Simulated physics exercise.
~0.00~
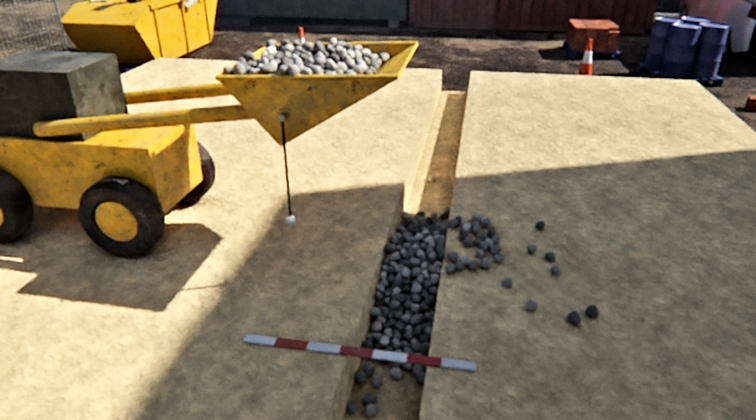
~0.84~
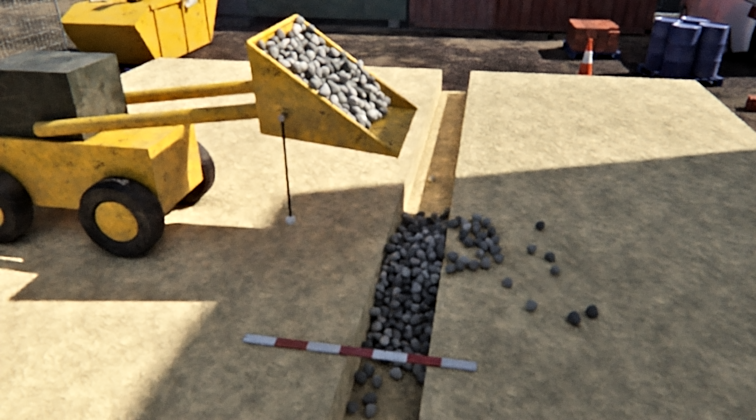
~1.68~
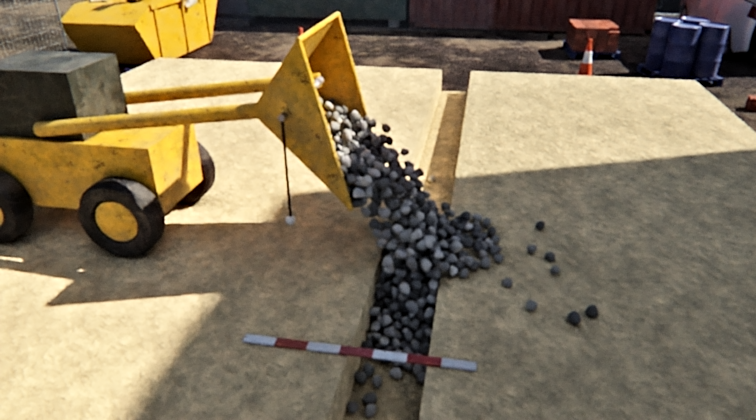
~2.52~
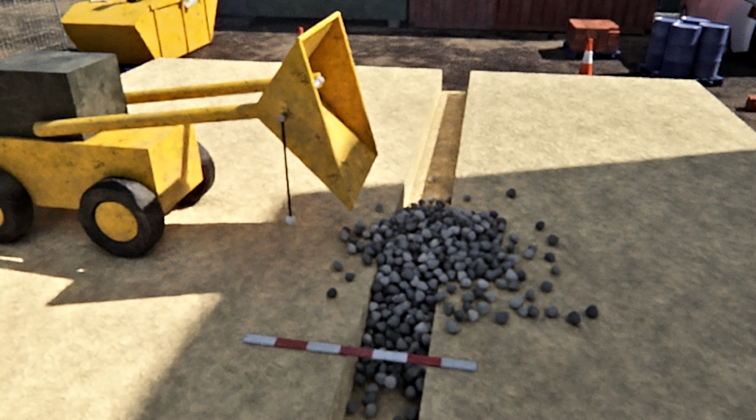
Yellow compact loader tipping its bucket forward and pouring grey stones onto others in a trench, leaving a heap spilling over both edges.
